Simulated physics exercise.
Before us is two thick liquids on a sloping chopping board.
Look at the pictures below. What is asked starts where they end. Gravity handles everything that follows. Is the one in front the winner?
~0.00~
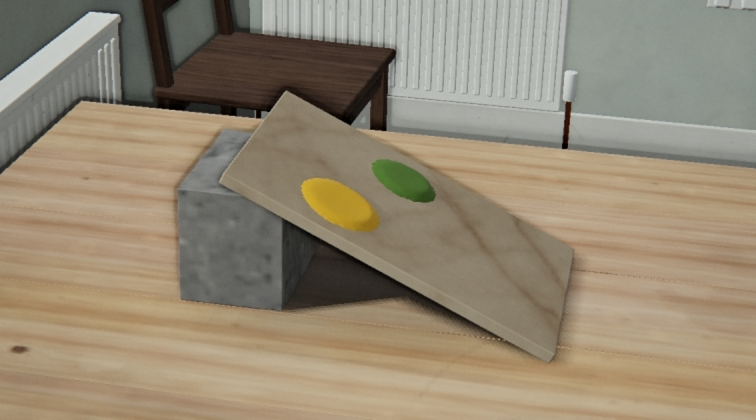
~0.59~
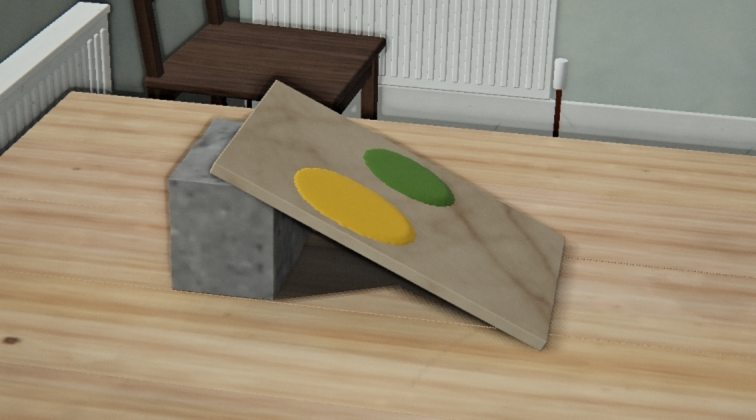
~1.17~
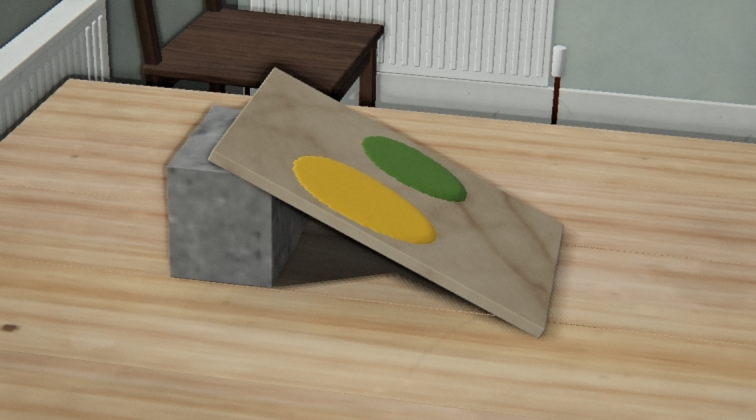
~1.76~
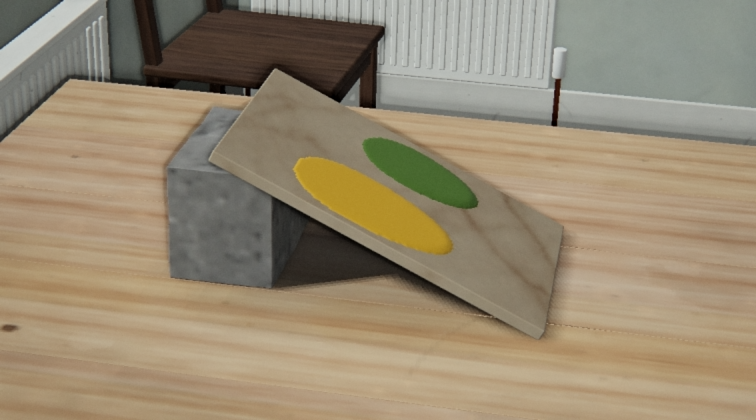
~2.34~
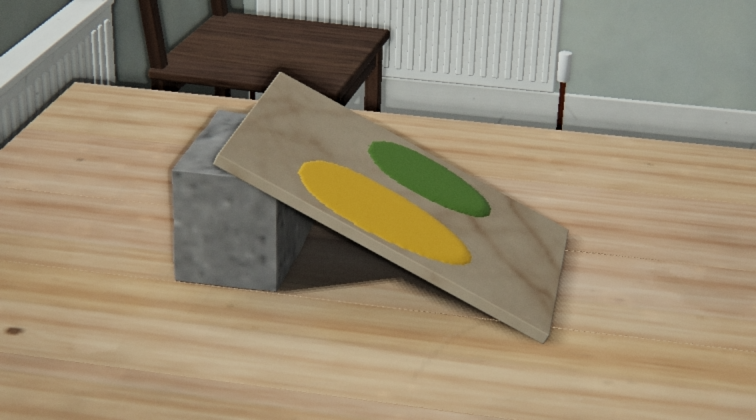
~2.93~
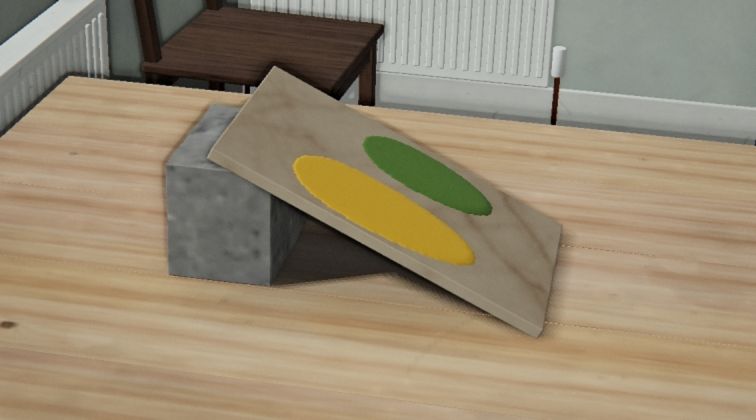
The forward one wins.
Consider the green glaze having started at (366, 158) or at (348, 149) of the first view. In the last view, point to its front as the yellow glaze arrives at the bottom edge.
The first start puts it around (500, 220), while the second puts it around (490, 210).
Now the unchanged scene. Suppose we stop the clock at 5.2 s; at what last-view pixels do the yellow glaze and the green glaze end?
First (506, 276), then (513, 221).
Around 5.2 s, the yellow glaze is close to the edge; the green glaze is three quarters of the way down.
Around 7.2 s, the yellow glaze is close to the edge; the green glaze is close to the edge.
Around 8.7 s, the yellow glaze is at the low edge; the green glaze is close to the edge.
